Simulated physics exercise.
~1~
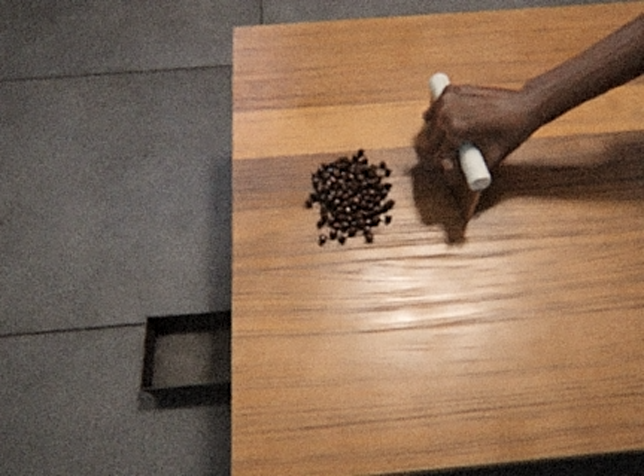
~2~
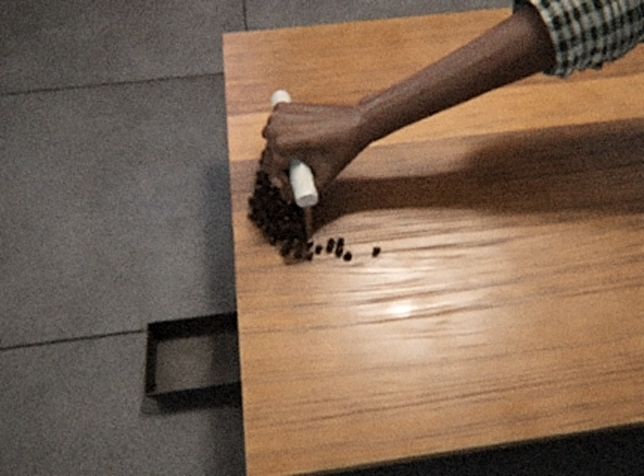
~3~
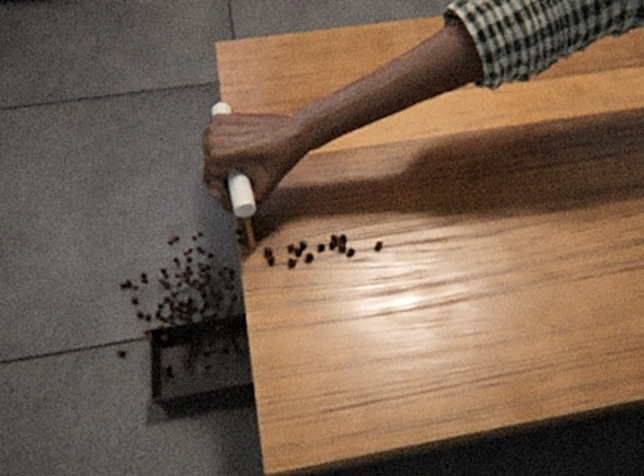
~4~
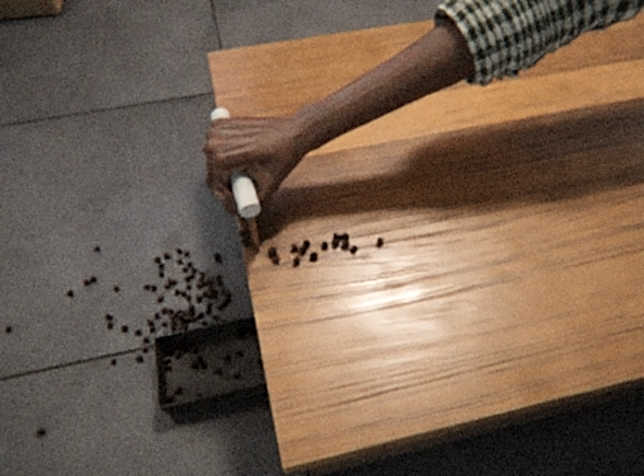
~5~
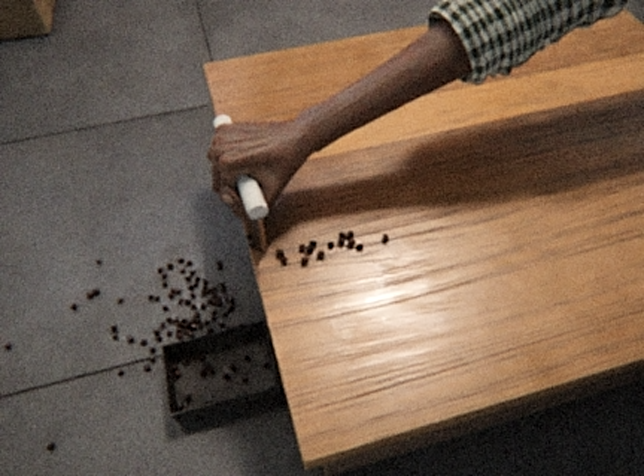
Hand with a white-handled scraper sweeping coffee beans left off a wooden table, most scattering on the floor around a black tin.
